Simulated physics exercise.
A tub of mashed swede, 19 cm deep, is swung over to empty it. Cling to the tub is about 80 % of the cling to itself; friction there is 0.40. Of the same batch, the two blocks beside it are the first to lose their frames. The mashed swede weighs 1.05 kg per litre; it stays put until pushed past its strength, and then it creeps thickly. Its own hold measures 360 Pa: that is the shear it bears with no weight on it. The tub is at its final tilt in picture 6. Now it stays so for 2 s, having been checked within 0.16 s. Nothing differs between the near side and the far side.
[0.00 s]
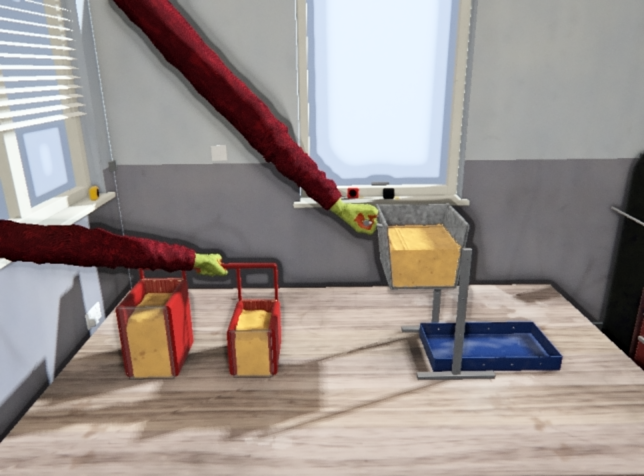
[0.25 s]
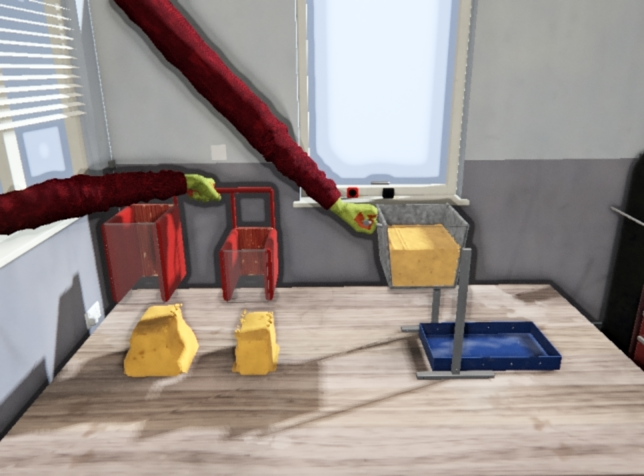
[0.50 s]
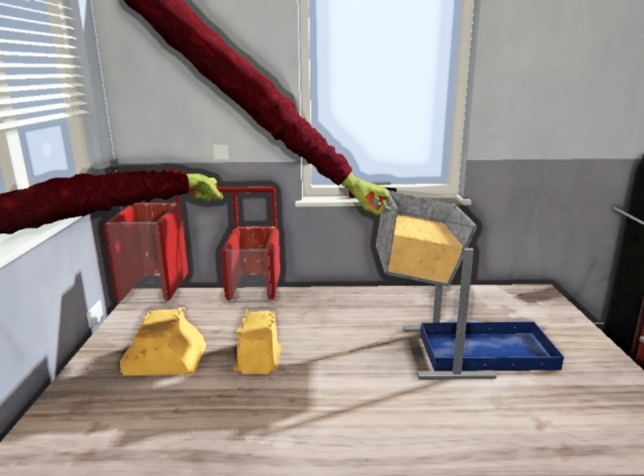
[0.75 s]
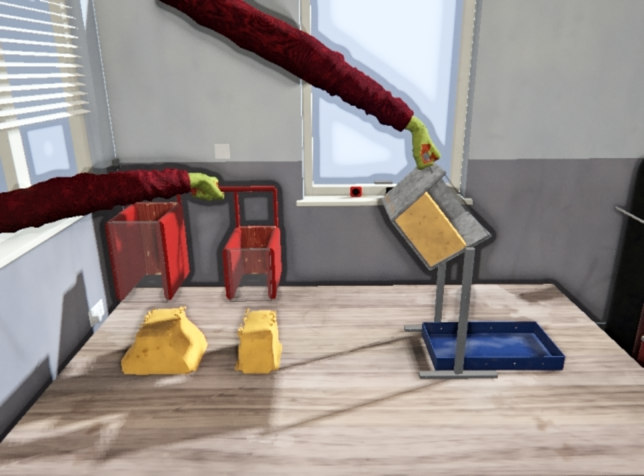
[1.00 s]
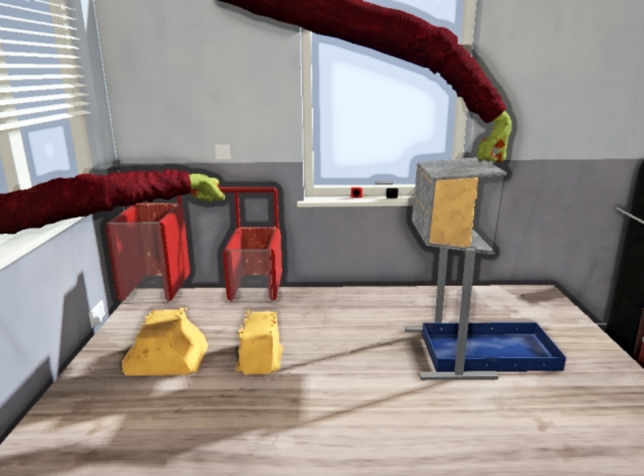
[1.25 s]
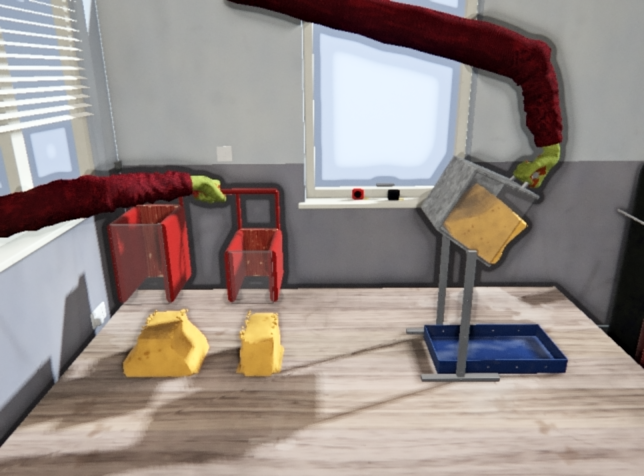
We see one red-sleeved arm lift two red moulds off yellow blocks, the left block slumping lower, before another arm tilts a grey tub of yellow mash rightward, past its side, on a stand above a blue tray.
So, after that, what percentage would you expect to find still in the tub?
I would expect about 0 % still in the tub.
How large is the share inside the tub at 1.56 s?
About 0 %.
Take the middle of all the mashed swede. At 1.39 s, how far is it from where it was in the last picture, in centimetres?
Something like 15 cm, I'd say.
After 1.39 s, the tub is at 120 degrees and holds 19 %.
After 1.56 s, the tub is at 120 degrees and holds 0 %.
After 1.73 s, the tub is at 120 degrees and holds 0 %.
After 1.90 s, the tub is at 120 degrees and holds 0 %.
After 3.25 s, at the end, the tub is at 120 degrees and holds 0 %.
